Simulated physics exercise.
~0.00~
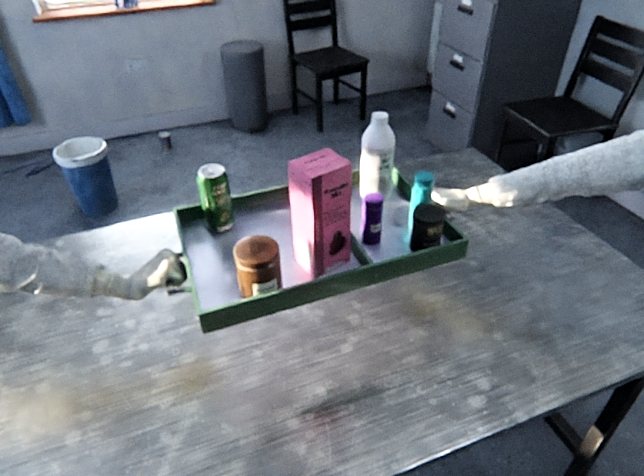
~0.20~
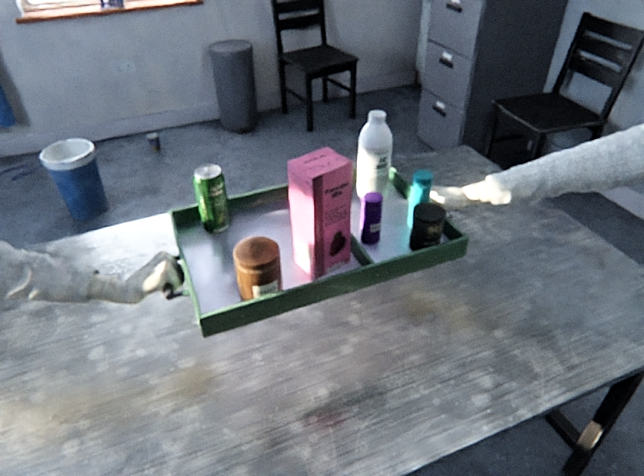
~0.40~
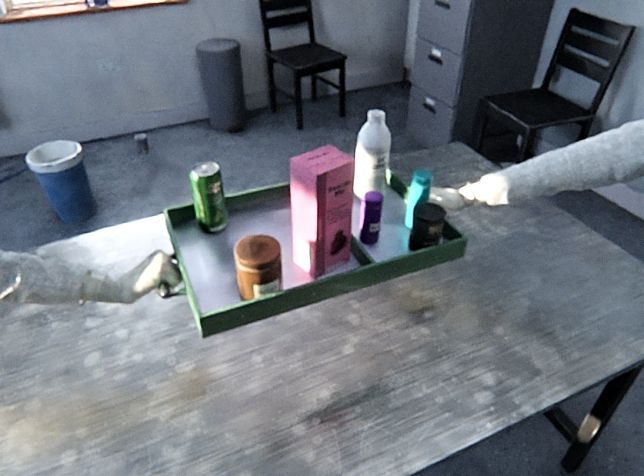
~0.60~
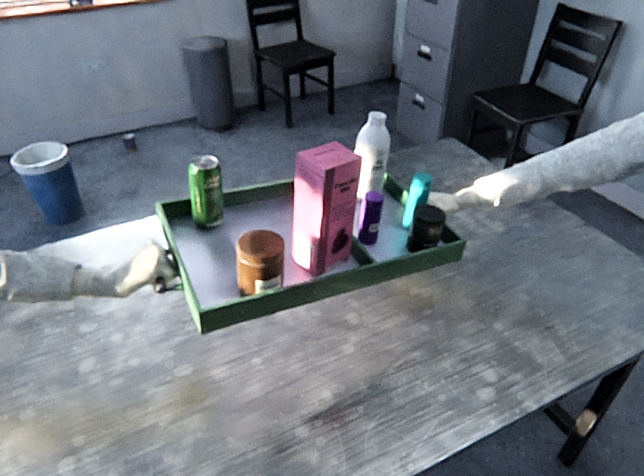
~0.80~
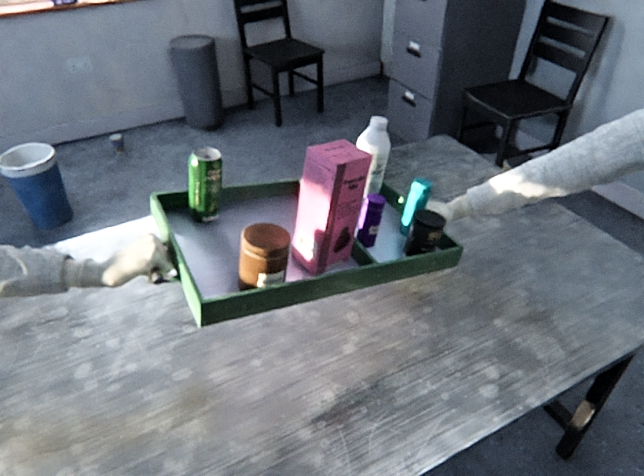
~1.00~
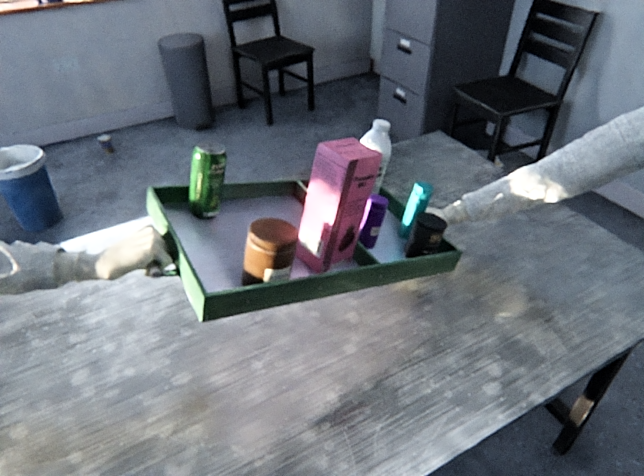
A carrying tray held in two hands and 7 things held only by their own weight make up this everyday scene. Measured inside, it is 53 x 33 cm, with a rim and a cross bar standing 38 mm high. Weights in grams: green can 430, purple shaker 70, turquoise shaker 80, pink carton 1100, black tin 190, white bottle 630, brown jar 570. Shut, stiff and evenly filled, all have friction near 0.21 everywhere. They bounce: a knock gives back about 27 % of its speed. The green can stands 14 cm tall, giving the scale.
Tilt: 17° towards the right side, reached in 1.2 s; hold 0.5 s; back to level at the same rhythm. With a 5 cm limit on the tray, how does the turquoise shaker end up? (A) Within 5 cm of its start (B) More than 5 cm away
(A) Within 5 cm of its start.
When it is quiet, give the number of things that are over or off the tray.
The tally is 1.
After 1.20 s, tilt 17°, right edge down; green can slid 3 cm; white bottle slid 3 cm; purple shaker slid 3 cm.
After 1.50 s, tilt 17°, right edge down; green can slid 14 cm; purple shaker slid 9 cm; brown jar slid 8 cm.
After 2.30 s, tilt 11°, right edge down; green can on its side; purple shaker slid 9 cm; brown jar slid 8 cm.
At rest (3.5 s), tipped over on the tray, green can; not toppled but over 5 cm from the start, purple shaker and brown jar; the other 4 in place, give or take 5 cm. Seen from the same camera at the end, turquoise shaker near (418, 187).
